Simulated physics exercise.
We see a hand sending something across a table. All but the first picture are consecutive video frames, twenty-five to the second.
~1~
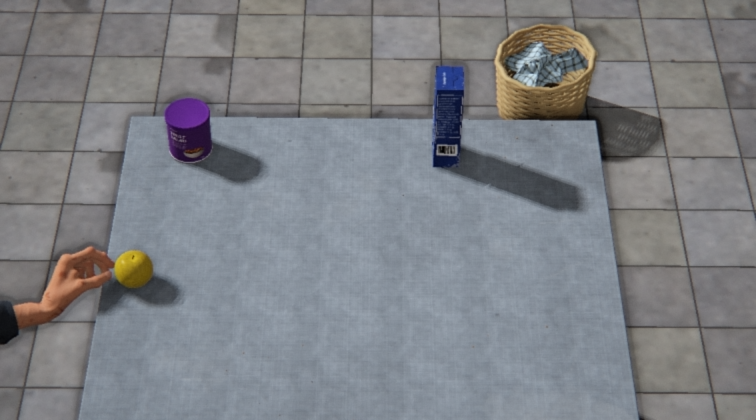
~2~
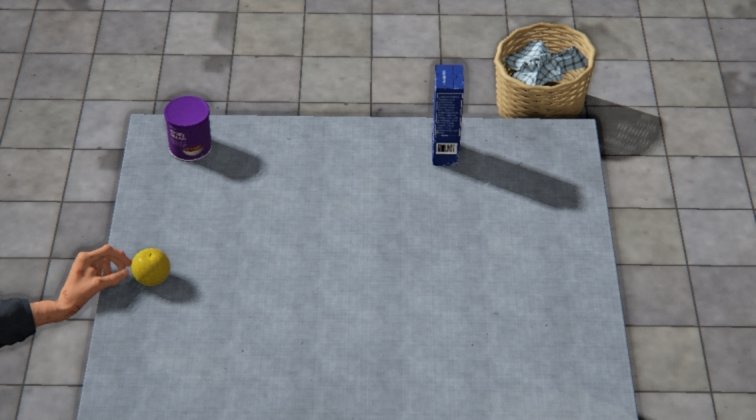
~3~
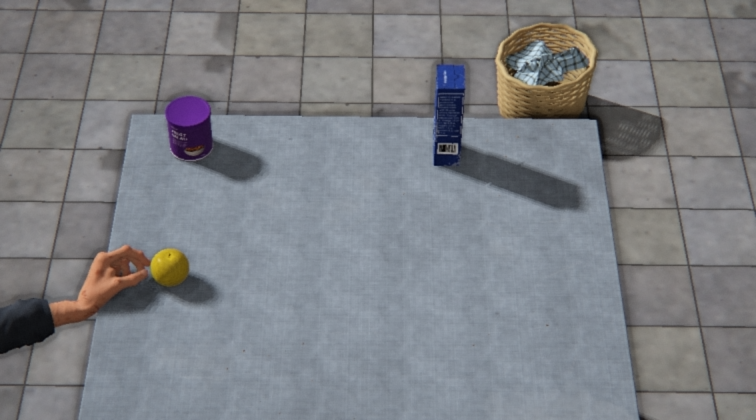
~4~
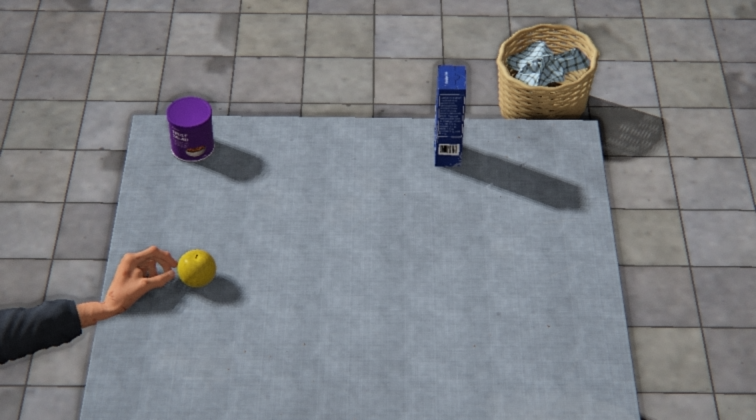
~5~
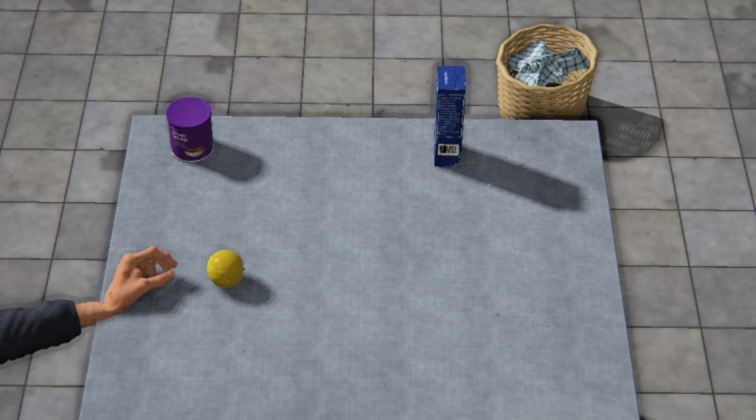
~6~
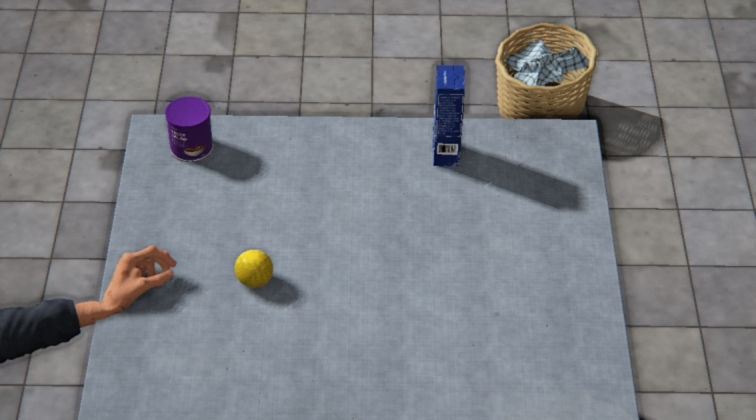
A hand pushes a yellow apple rightward across the gray surface and lets it go.
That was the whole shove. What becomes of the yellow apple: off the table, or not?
The yellow apple falls off the table.
Then, 0.30 s on from there, yellow apple shifted well along near (460, 271).
Then, 0.70 s on from there, yellow apple now off the table.
Then, 1.10 s on from there, things are still on the move.
In the end, off the table, yellow apple.
